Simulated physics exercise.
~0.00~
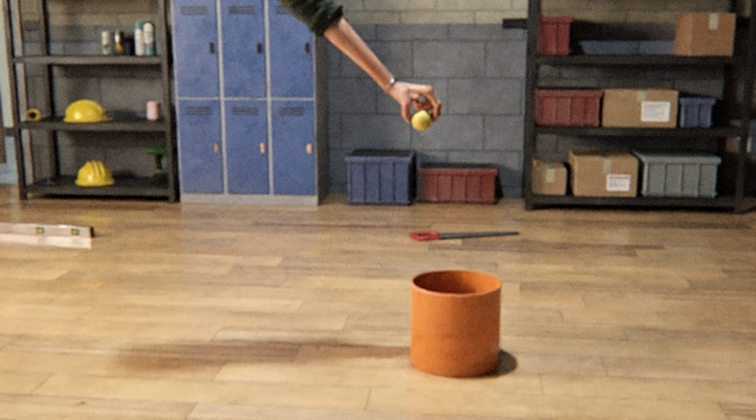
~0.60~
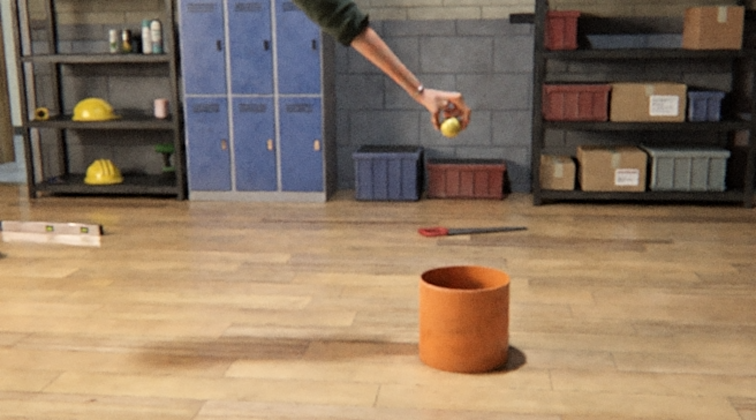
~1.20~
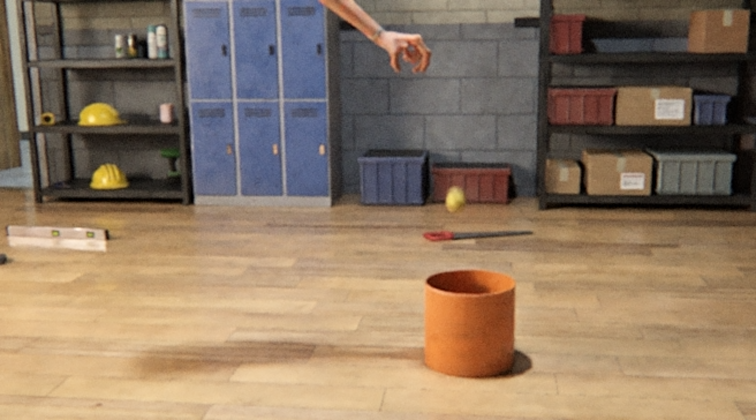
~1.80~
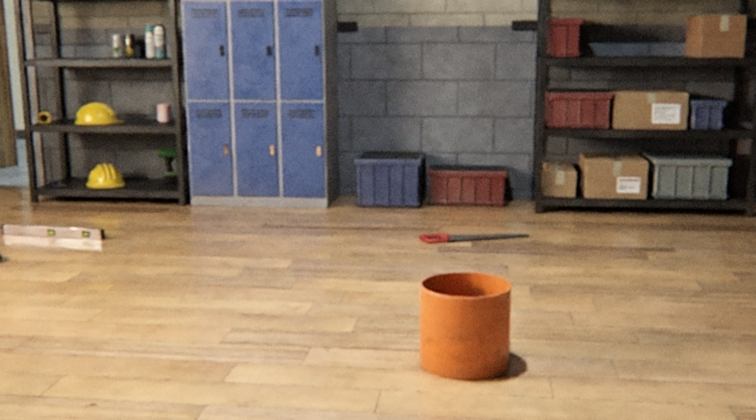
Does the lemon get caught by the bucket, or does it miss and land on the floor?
The lemon is caught by the bucket. It drops toward the opening after the hand lets go, and at the end it is out of sight with none of it on the visible floor.
